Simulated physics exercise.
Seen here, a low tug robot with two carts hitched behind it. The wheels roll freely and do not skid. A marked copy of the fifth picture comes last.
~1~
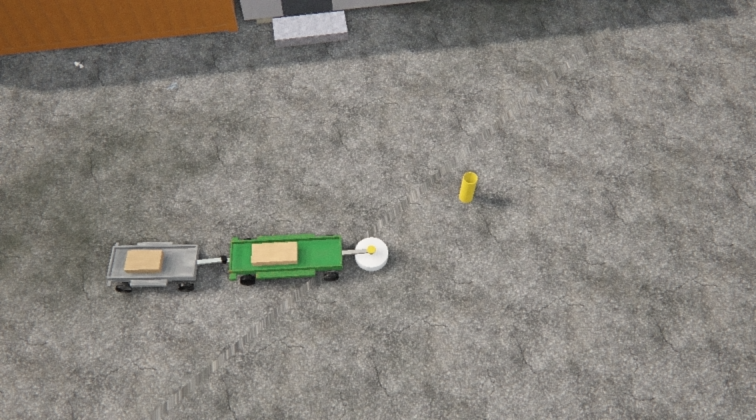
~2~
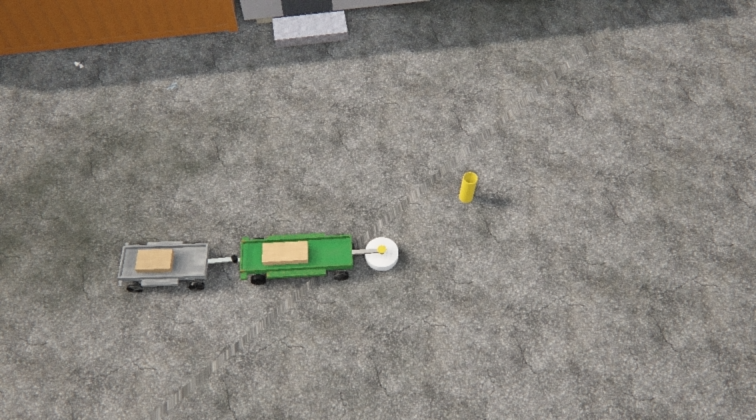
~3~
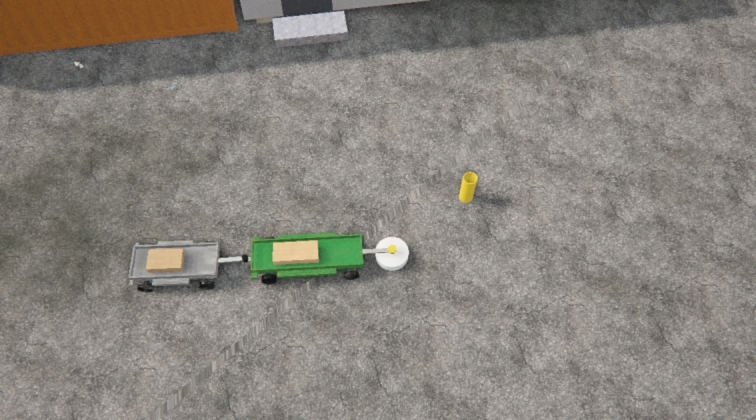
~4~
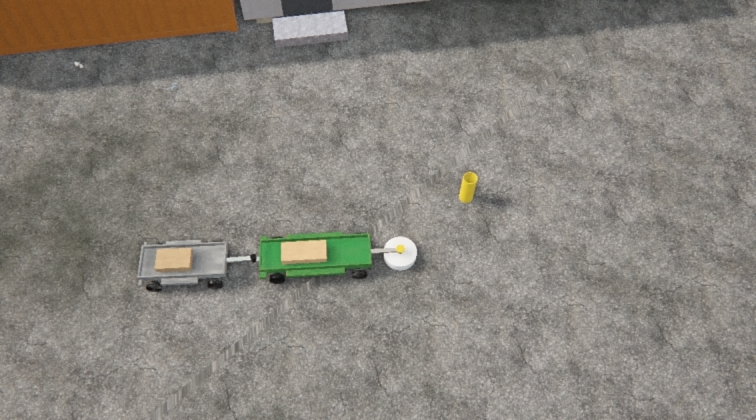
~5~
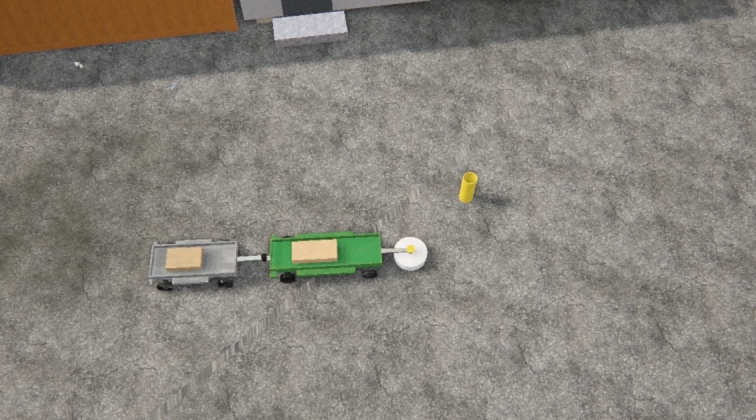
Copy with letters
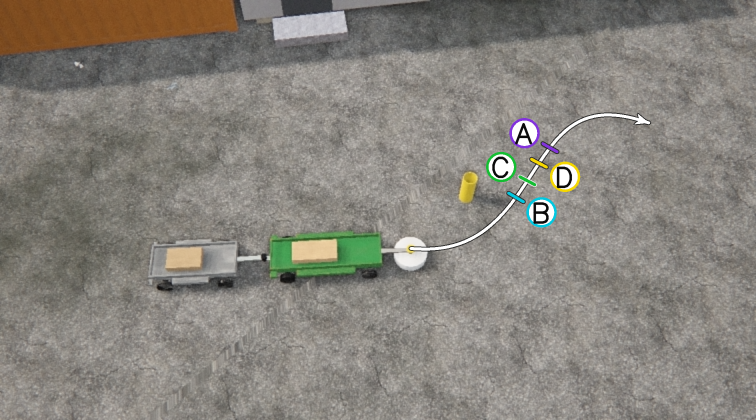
At first, a low white round robot sits at the front of a green cart and a grey cart, each carrying a tan block, on rough grey ground. The linked line then rolls slowly a short way to the right, while a yellow post stays still above and to the right.
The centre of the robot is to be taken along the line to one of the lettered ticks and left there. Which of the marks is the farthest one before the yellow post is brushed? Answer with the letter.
Up to mark C.
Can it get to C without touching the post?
For that mark, yes.
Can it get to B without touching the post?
Yes.
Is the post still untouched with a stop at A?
For that mark, no.
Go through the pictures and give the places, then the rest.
Robot (371, 253); green cart (286, 255); grey cart (154, 263), in the first frame.
Robot (382, 253); green cart (297, 255); grey cart (165, 263); yellow post (466, 197), in the second frame.
Robot (392, 253); green cart (307, 254); grey cart (175, 262); yellow post (466, 197), in the third frame.
Robot (400, 252); green cart (316, 253); grey cart (184, 261); yellow post (466, 197), in the fourth frame.
Robot (411, 253); green cart (326, 253); grey cart (194, 261); yellow post (466, 197), in the fifth frame.
On the marked copy, A at (550, 148); B at (516, 197); C at (527, 181); D at (539, 163); the route from (411, 249) via (535, 170) to (649, 123).
Following C. Soon after the start, robot (464, 245), last cart (251, 257).
Later, robot (502, 217), last cart (302, 255).
In the end, robot (526, 185), last cart (345, 251); nothing has been touched.
As for the rest, A is too far, the post has been hit; B is safe but short; D is too far, the post has been hit.
